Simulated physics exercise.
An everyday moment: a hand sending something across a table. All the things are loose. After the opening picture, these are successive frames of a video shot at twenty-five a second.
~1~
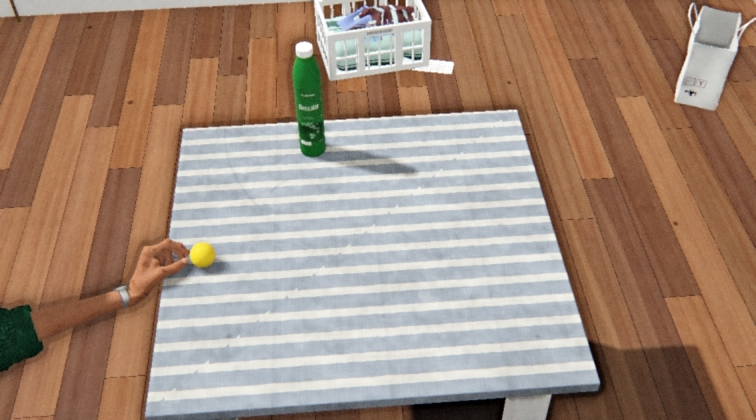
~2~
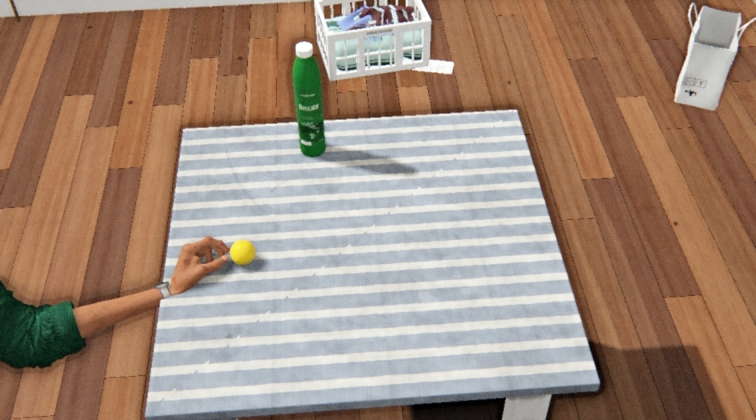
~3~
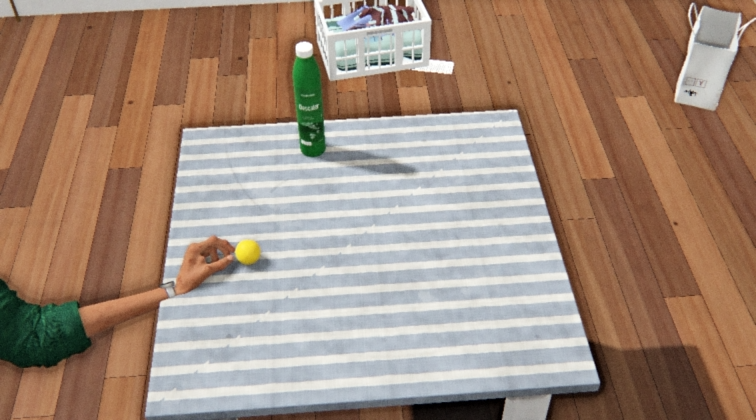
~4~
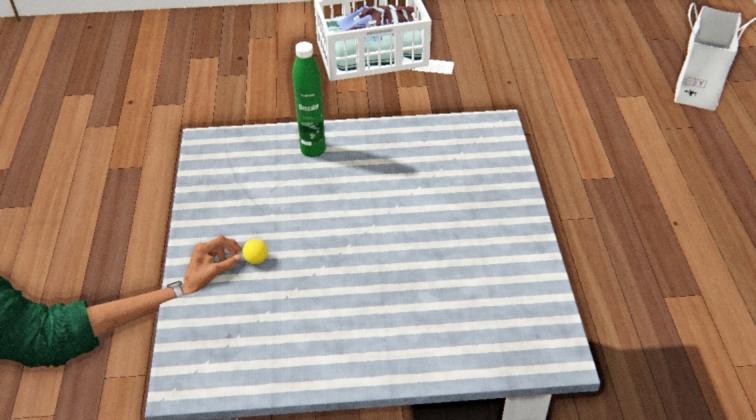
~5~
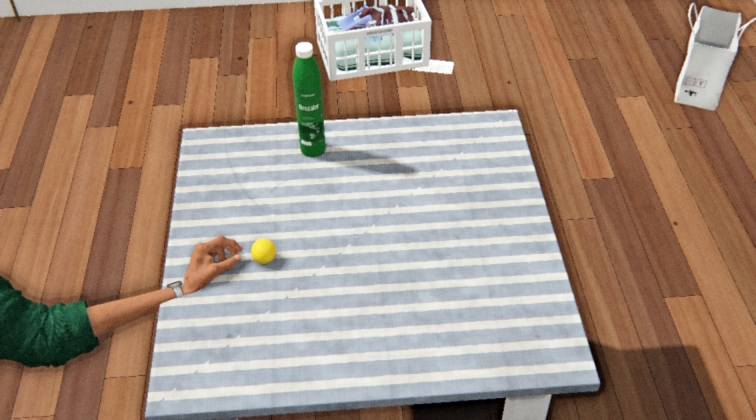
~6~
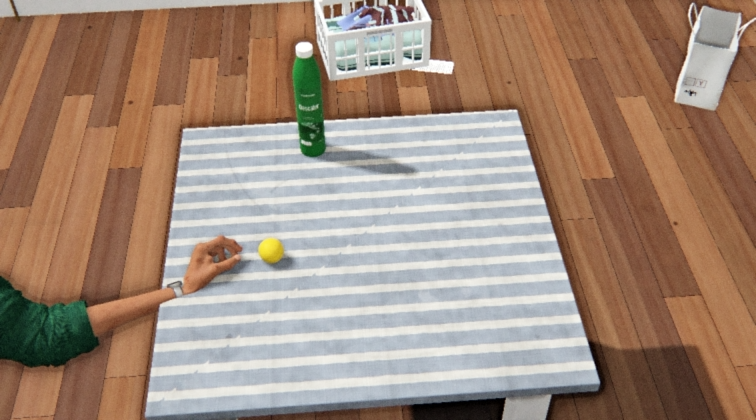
A hand pushes a yellow lemon right across a striped table, and the lemon rolls slightly away.
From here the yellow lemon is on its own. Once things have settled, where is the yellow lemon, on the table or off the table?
The yellow lemon stays on the table.
Then, 0.10 s after the last picture, yellow lemon rolled about its own width near (288, 249).
Then, 0.30 s after the last picture, yellow lemon rolled well along near (312, 248).
At rest, moved from the start, yellow lemon. Seen from the same camera at the end, yellow lemon near (323, 247).
